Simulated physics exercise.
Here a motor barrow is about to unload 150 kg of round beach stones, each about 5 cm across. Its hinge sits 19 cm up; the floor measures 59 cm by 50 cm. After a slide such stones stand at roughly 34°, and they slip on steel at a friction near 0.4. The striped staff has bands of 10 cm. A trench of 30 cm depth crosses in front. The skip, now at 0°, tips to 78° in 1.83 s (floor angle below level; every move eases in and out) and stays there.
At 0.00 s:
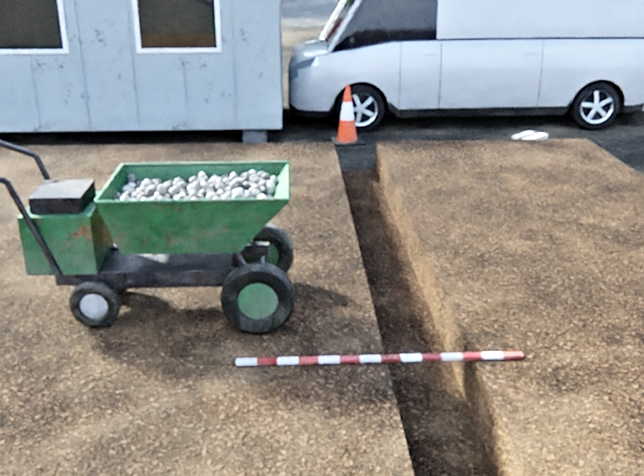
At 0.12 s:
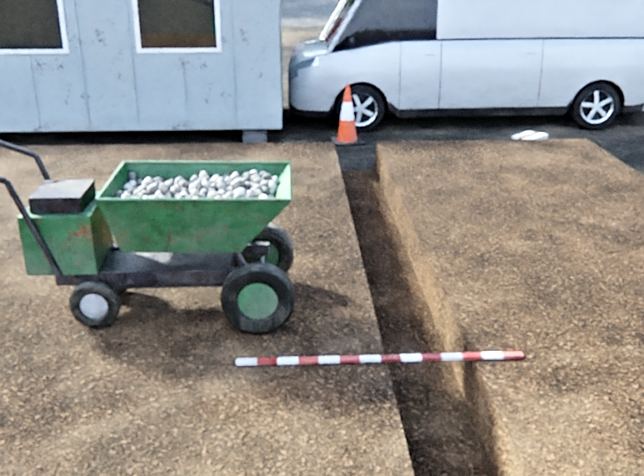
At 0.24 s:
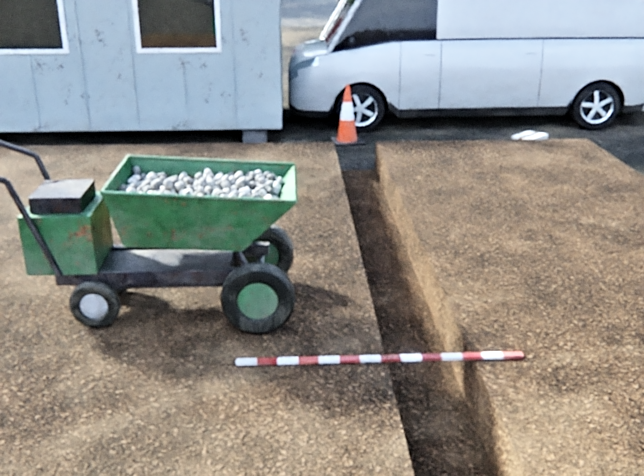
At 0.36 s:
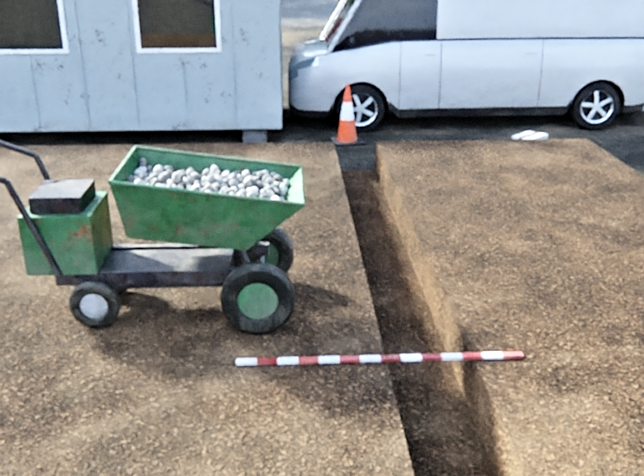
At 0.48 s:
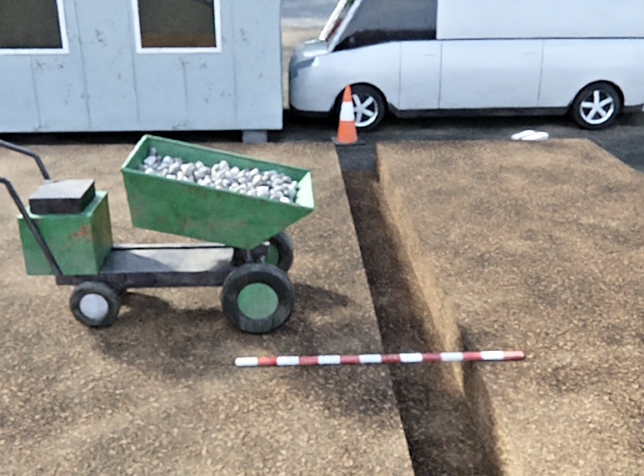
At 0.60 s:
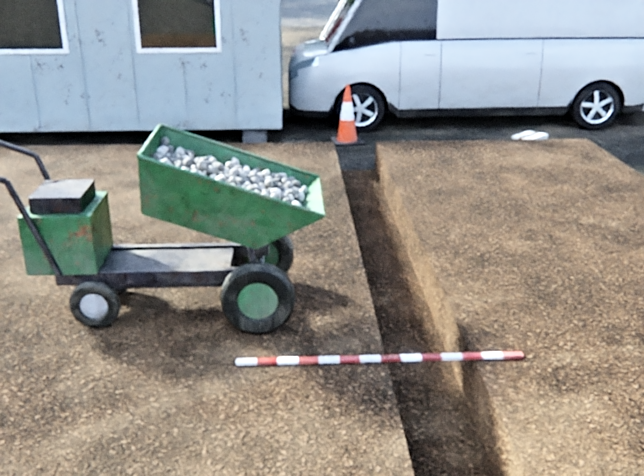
On brown gravelly ground beside a narrow trench, with a grey cabin and pale van behind, a green motor barrow stands still while its skip of rounded stones gradually tilts, the rear rising and the front lip pushing right.
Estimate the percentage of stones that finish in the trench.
Close to 100 in a hundred.
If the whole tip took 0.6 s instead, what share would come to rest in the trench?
Then about 85 per cent.
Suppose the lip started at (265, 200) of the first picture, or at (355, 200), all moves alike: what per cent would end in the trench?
First some 85, then 45 per cent.
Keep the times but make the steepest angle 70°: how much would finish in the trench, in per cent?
In that case some 100 per cent.
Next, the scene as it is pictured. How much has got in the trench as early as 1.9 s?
About 85 per cent by then.
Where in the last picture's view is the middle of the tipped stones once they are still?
Their middle is at about (412, 335).
After 1.4 s the floor is at 66°; 91 % in the skip, 1 % short of the trench, 8 % in the trench; the foremost stones are at (405, 311).
After 1.9 s the floor is at 78°; 14 % in the skip, 1 % short of the trench, 85 % in the trench; the foremost stones are at (442, 325).
After 2.3 s the floor is at 78°; 1 % in the skip, 99 % in the trench; the foremost stones are at (450, 340).
After 4.2 s the floor is at 78°; 0 % in the skip, 100 % in the trench; the foremost stones are at (451, 342).
